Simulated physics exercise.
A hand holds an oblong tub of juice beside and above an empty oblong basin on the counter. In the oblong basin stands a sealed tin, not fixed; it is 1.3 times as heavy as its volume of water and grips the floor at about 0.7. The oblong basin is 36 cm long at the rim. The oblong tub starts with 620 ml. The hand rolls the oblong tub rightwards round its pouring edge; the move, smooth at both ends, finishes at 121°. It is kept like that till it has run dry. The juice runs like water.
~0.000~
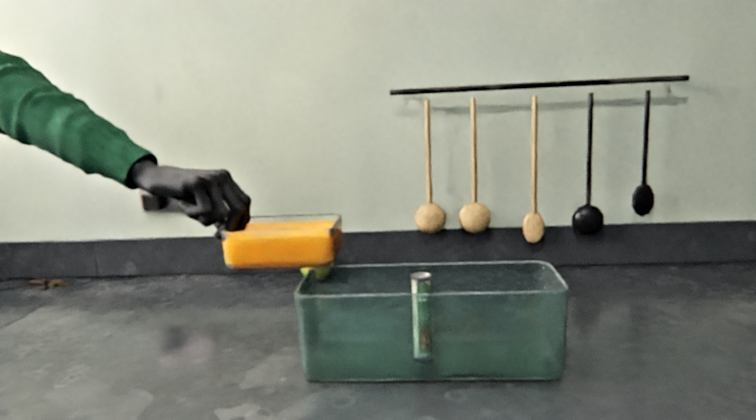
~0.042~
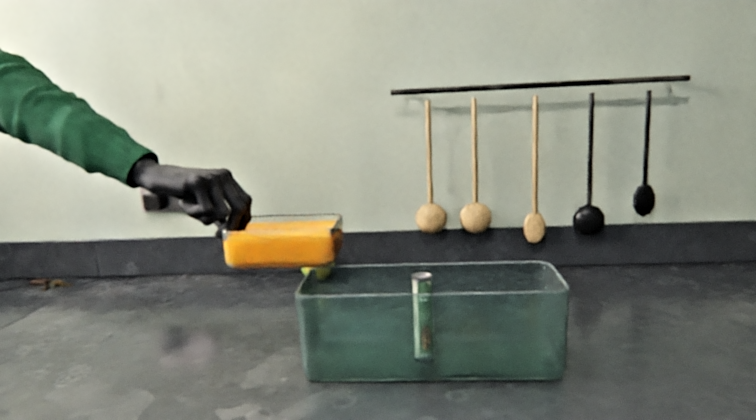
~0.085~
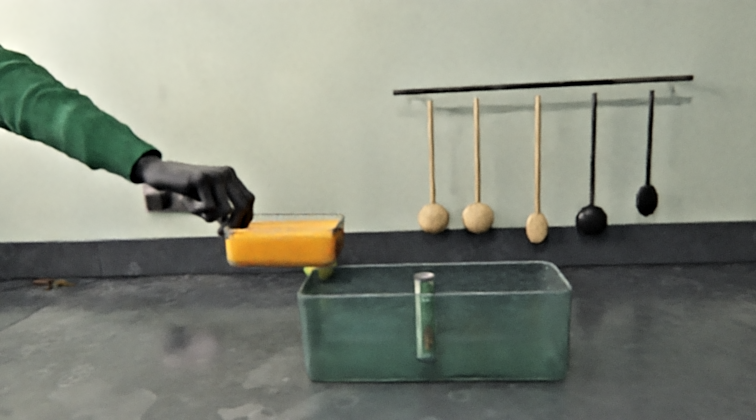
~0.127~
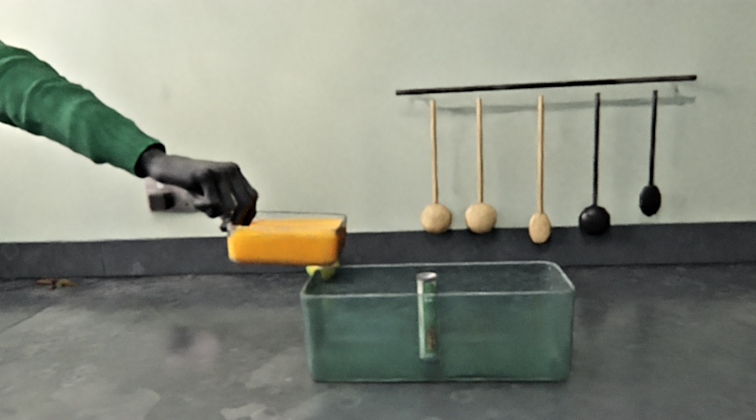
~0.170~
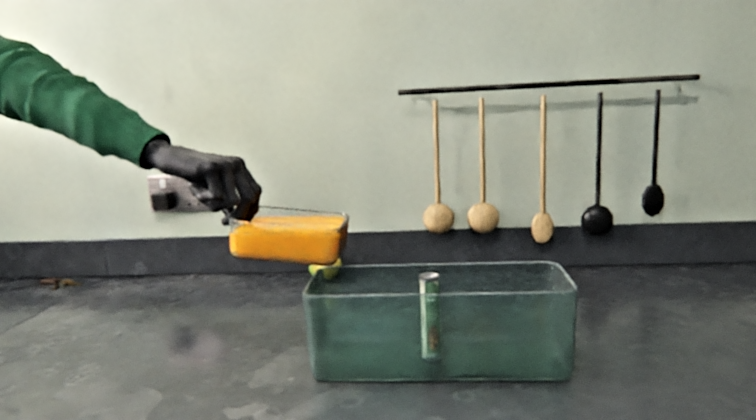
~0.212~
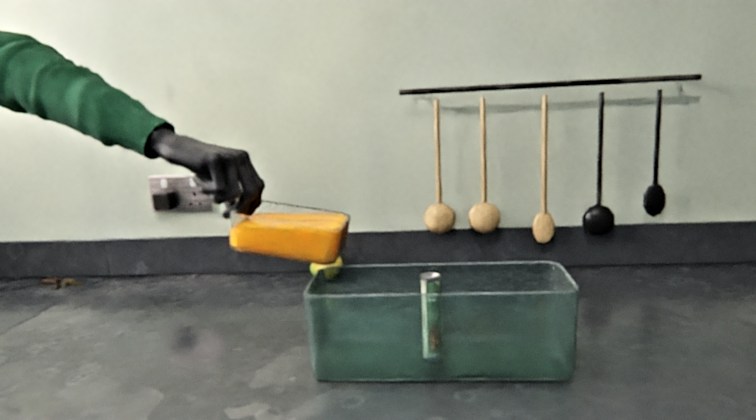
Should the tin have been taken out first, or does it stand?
The tin falls.
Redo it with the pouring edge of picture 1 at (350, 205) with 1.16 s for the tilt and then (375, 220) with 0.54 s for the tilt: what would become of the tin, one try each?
First it keeps standing; then it stays up.
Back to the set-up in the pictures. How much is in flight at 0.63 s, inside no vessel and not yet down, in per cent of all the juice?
About 50 per cent.
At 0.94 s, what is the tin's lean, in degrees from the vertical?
It is at some 10°.
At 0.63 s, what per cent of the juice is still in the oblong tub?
Near 26 in a hundred.
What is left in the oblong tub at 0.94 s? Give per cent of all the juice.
Some 1 per cent.
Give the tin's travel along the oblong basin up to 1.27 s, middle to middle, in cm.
About 4 cm.
By 0.63 s the tilt is 73° and 25 per cent is still to pour; the tin stands where it began.
By 0.94 s the tilt is 114° and 1 per cent is still to pour; the tin leans 10°.
By 1.27 s the tilt is 121° and 0 per cent is still to pour; the tin leans 37°.
By 1.62 s the tilt is 121° and 0 per cent is still to pour; the tin lies on its side.
At rest the tin lies on its side.
